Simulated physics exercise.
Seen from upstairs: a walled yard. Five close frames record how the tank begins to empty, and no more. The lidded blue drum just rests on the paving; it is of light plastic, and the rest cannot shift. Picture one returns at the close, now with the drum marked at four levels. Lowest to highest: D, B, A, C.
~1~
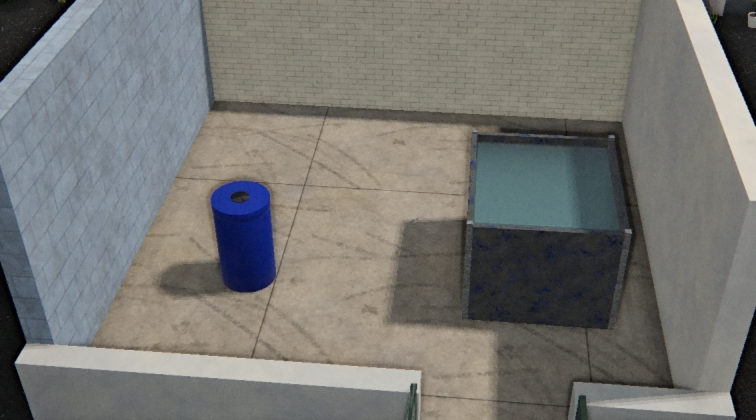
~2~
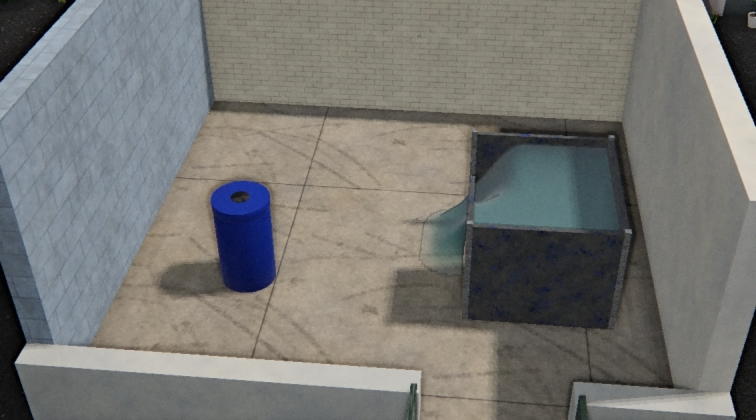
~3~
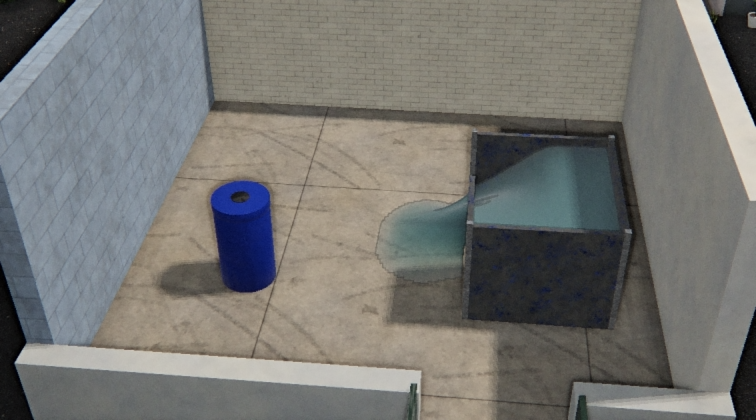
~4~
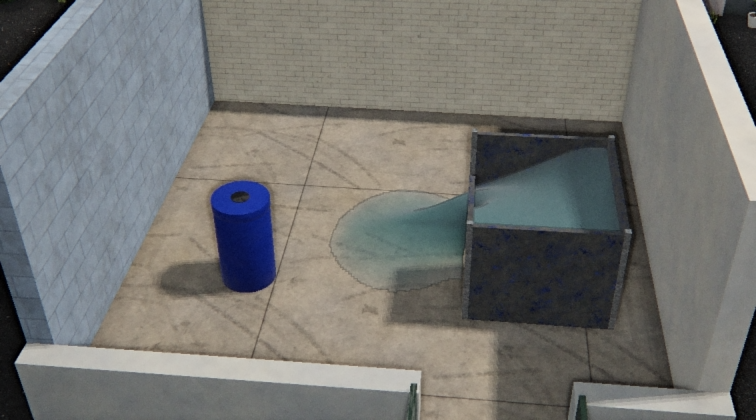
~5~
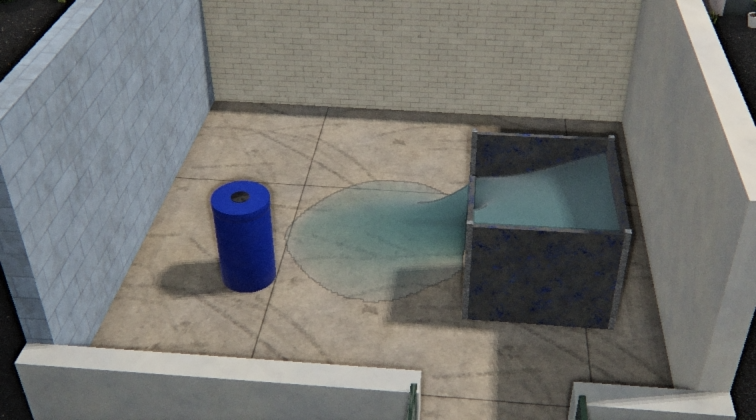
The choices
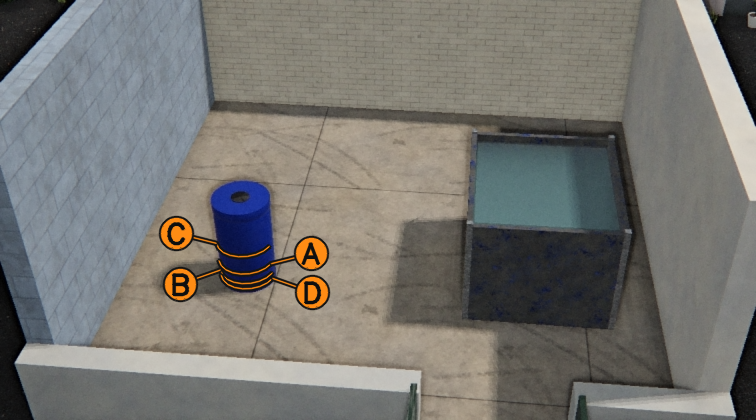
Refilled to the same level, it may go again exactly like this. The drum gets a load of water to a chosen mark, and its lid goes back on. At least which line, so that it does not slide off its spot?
Go for C.
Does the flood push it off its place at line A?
Yes, that goes wrong.
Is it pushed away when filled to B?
Yes.
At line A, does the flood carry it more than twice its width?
No, it does not.
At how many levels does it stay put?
One.
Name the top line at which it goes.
Line A.
On the marked copy, A at (240, 274); B at (241, 283); C at (238, 256); D at (242, 288); from the bottom up D, B, A, C.
For line A, it is pushed about its own width away.
For line B, it is pushed about 3 times its own width away.
For line C, it shifts by a finger or two and stays.
For line D, it is pushed about 6 times its own width away.
